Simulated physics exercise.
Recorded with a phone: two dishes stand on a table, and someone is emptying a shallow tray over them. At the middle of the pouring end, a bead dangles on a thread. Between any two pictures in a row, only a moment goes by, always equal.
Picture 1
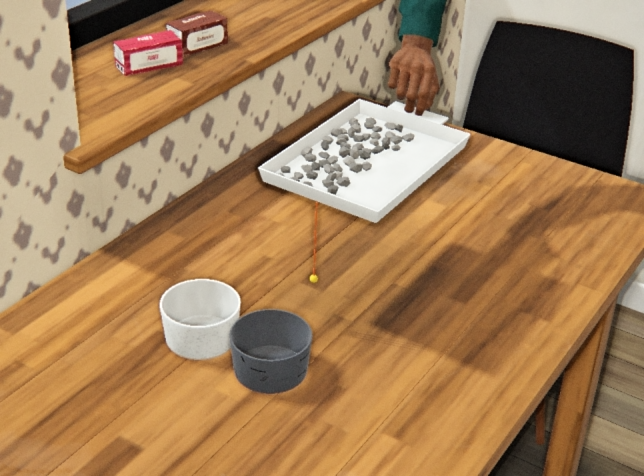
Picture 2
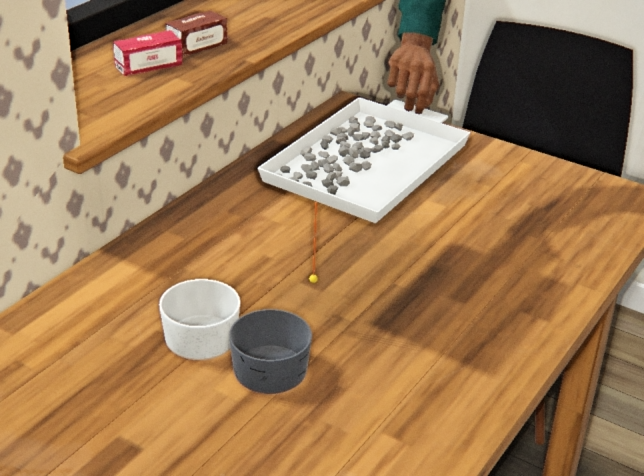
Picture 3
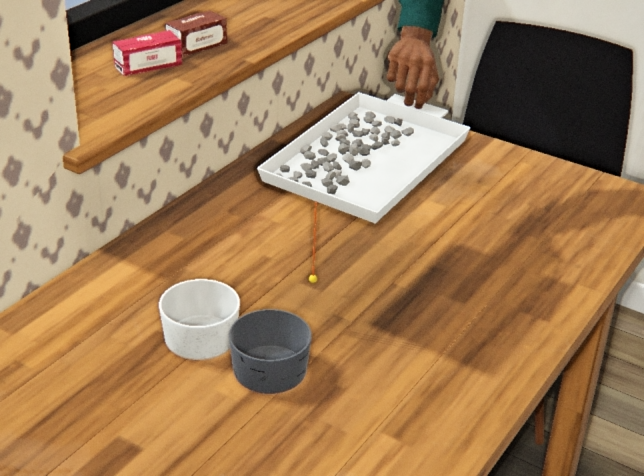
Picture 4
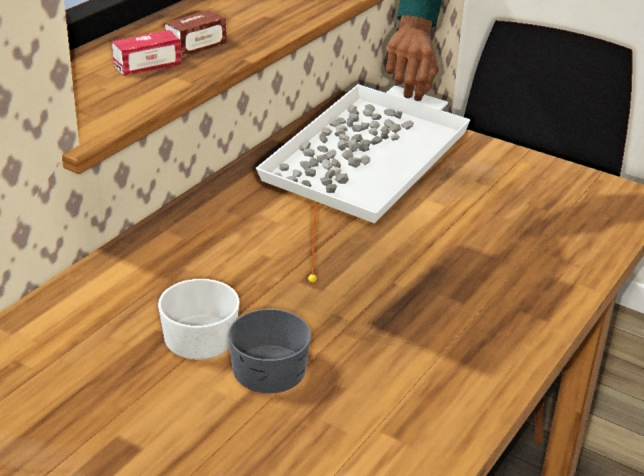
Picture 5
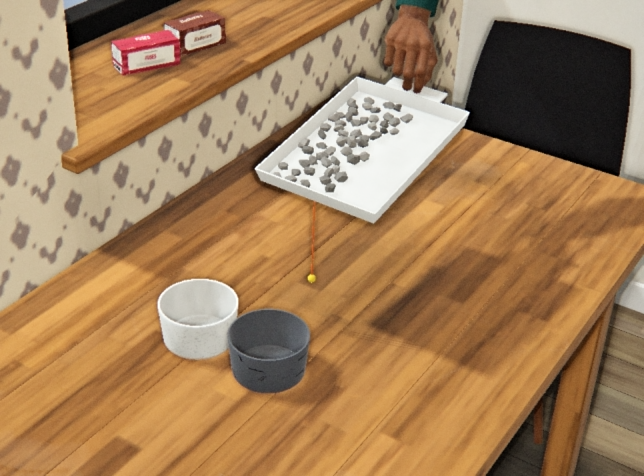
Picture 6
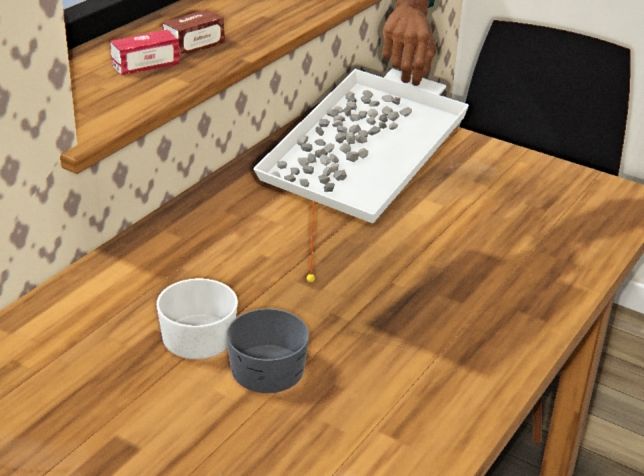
On a wooden table with a white dish and a dark gray one, a hand held a white tray of gray bits by its far end, then gradually raised that end, tilting the tray slightly.
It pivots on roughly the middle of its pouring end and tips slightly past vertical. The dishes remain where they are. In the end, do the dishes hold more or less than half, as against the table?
They hold less than half.
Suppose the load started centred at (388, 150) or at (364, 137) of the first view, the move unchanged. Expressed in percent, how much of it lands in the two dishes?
It would be 10 in a hundred, and then 10 in a hundred.
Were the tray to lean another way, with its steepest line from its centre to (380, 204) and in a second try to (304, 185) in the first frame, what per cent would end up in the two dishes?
You'd see roughly 0 per cent the first time and 10 per cent the second.
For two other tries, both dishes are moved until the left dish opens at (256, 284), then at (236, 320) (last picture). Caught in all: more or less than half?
Try 1: A majority of it. Try 2: A minority of it.
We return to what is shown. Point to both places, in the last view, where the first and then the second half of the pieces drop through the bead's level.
First roughly (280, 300), then roughly (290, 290).
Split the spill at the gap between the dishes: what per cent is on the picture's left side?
0 %, near enough.
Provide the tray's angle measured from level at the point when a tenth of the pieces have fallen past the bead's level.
Close to 95 degrees, I reckon.
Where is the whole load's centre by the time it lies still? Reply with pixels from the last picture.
I'd place the middle at about (282, 338).
Just after the last frame, tray tipped steeply; every one on the tray.
A moment on, tray tipped right over; the larger part on the tray; just a few in the right dish; about a tenth outside both; about a tenth in the air.
Further on, tray tipped past a quarter turn; about a tenth in the right dish; just a few in the left dish; the larger part outside both.
When it is over, tray tipped past a quarter turn; about a tenth in the right dish; just a few in the left dish; the larger part outside both.
